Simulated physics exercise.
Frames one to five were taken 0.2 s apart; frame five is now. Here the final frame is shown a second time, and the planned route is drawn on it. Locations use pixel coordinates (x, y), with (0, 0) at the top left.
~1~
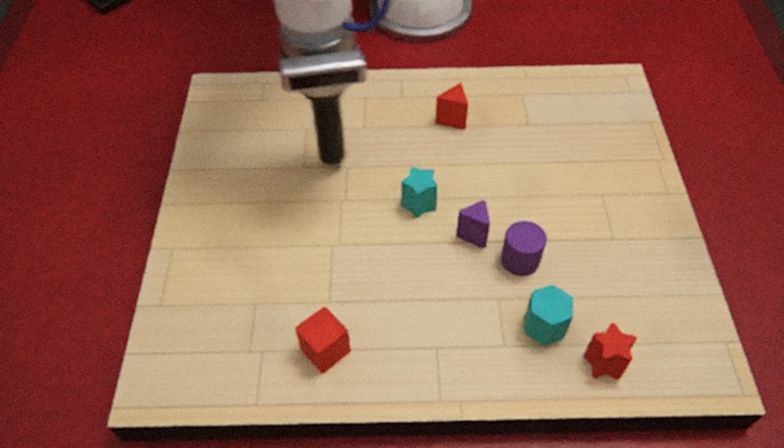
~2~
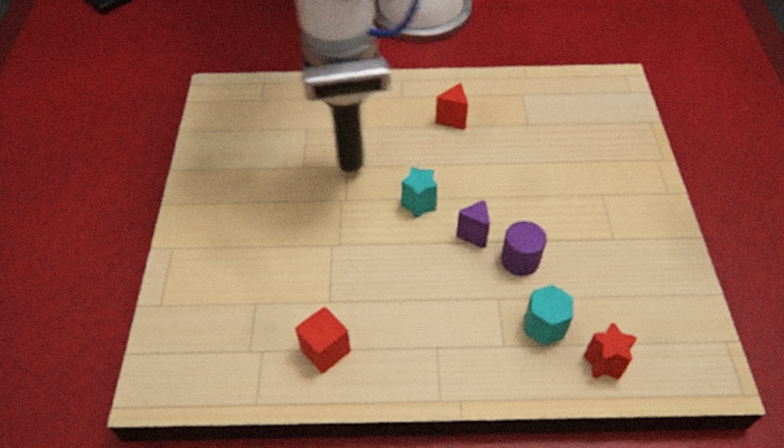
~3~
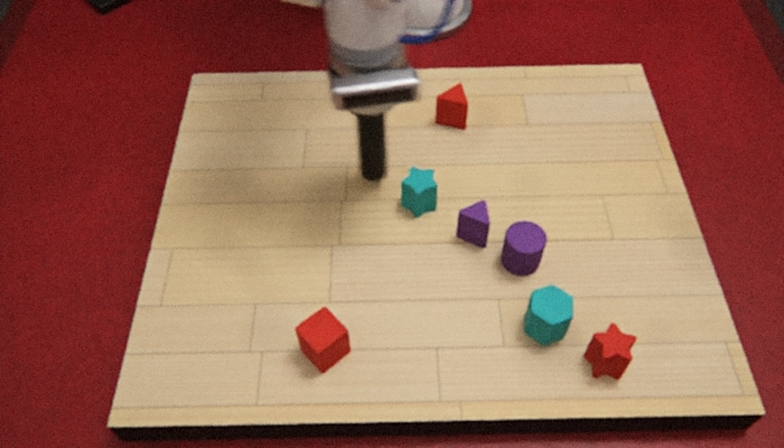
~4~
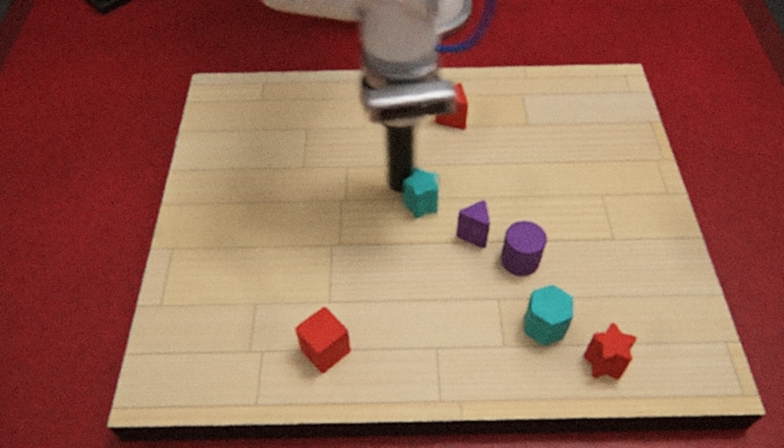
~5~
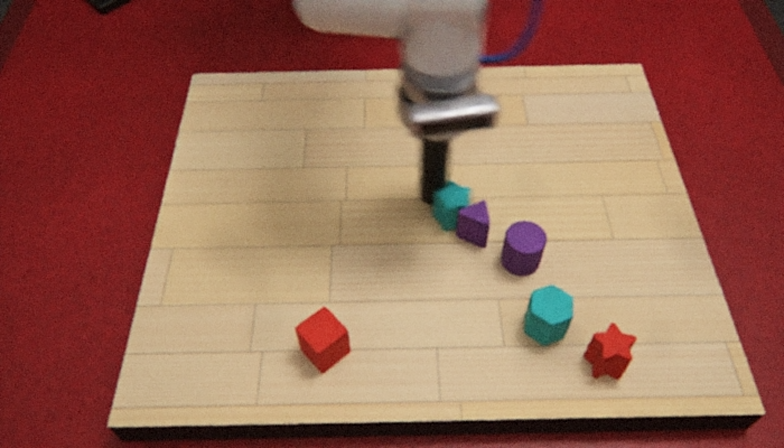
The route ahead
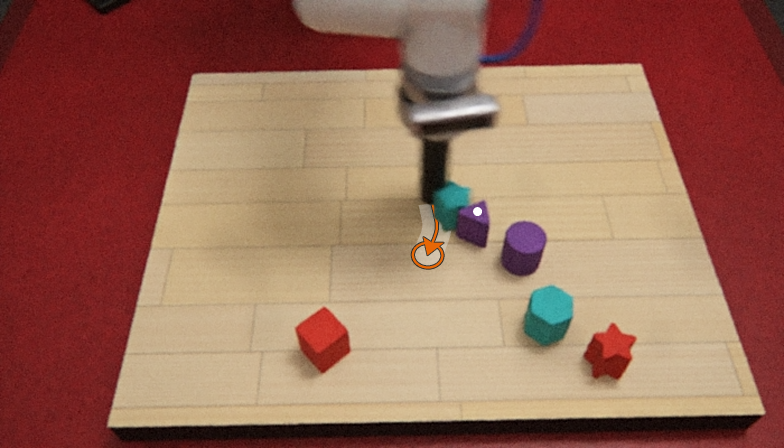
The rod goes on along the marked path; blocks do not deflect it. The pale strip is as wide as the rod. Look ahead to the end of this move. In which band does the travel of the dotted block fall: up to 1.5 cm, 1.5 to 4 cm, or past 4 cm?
The block shifts between 1.5 and 4 cm.
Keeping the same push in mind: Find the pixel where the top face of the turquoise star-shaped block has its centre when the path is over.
Final place: (466, 212).
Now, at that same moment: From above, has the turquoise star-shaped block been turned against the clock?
Answer: Yes.
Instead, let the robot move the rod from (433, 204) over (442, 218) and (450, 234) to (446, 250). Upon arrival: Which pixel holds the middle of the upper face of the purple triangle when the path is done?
The middle of its top is at (503, 244).
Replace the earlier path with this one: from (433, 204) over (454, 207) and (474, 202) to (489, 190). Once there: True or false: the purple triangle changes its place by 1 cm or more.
True
The line goes from (433, 204) over (436, 220) and (434, 238) to (428, 255); the dot is on the purple triangle.
What follows on the original path. Halfway along, rod (437, 221); turquoise star-shaped block (467, 210), turned 35° anticlockwise; purple triangle (495, 223).
At the end, rod (428, 247); turquoise star-shaped block (466, 212), turned 45° anticlockwise; purple triangle (496, 223); purple circular block unmoved.
